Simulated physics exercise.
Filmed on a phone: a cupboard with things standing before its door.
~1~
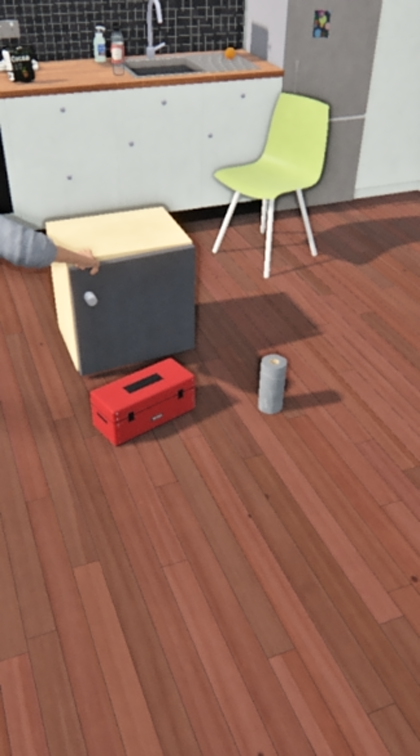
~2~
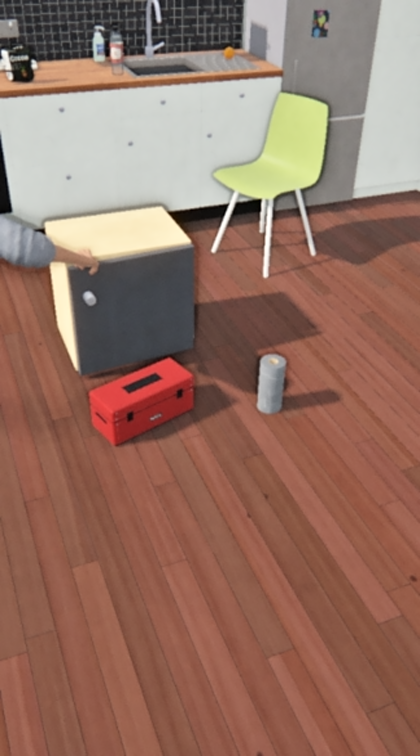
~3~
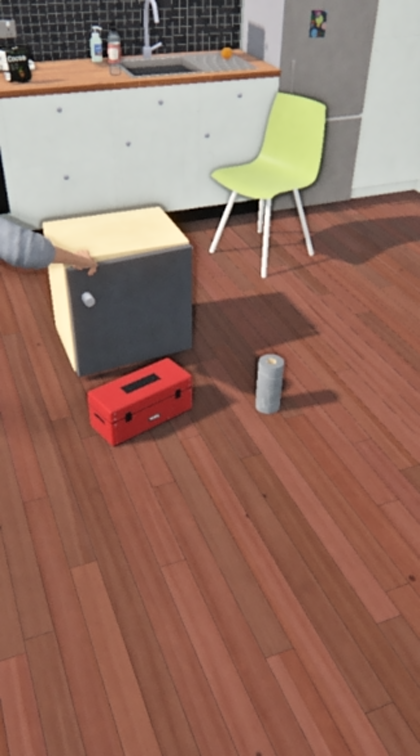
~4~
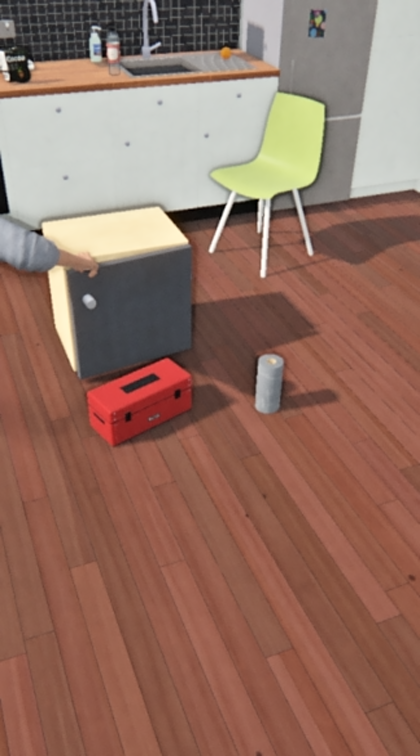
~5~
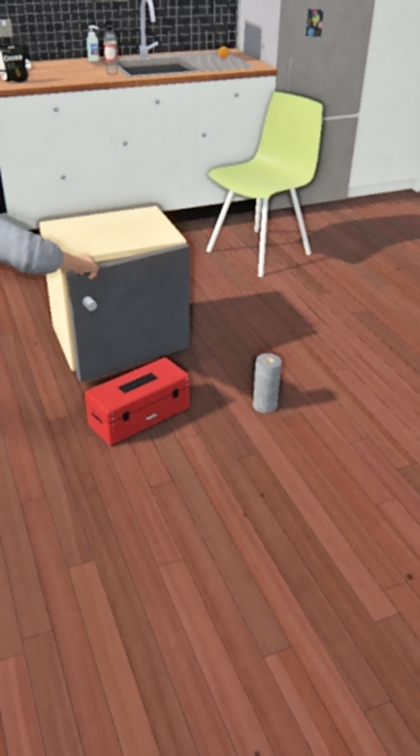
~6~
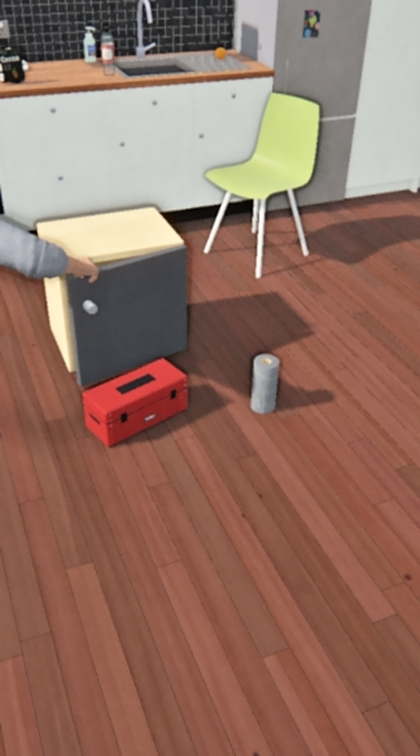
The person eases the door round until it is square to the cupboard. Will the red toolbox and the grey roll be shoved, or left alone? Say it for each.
The red toolbox gets knocked, the grey roll escapes contact.
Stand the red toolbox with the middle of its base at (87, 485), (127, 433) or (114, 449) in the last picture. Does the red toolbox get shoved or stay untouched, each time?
In turn it stays untouched; gets shoved; is moved.
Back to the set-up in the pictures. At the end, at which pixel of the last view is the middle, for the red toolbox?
Its middle is close to (222, 430).
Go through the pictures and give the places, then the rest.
In the first picture, door 4° open; red toolbox (144, 401); grey roll (272, 385); door (138, 314).
In the second picture, door 4° open; grey roll (271, 384); door (137, 313).
In the third picture, door 5° open; red toolbox (142, 401); door (135, 314).
In the fourth picture, door 7° open; grey roll (269, 384); door (136, 315).
In the fifth picture, door 10° open; red toolbox (139, 400); door (135, 316).
In the sixth picture, door 13° open; red toolbox (137, 401); grey roll (265, 384); door (135, 318).
Then, 1.12 s later than the last frame, door 45° open; red toolbox shifted a little near (154, 409); grey roll at rest near (265, 384).
Then, 1.72 s later than the last frame, door 62° open; red toolbox shifted a little near (188, 419); grey roll at rest near (265, 384).
Then, 2.18 s later than the last frame, door 75° open; red toolbox shifted about its own width near (211, 425); grey roll at rest near (265, 384).
When it is over, the red toolbox gets shoved, near (222, 430); the grey roll stays untouched, near (265, 384).
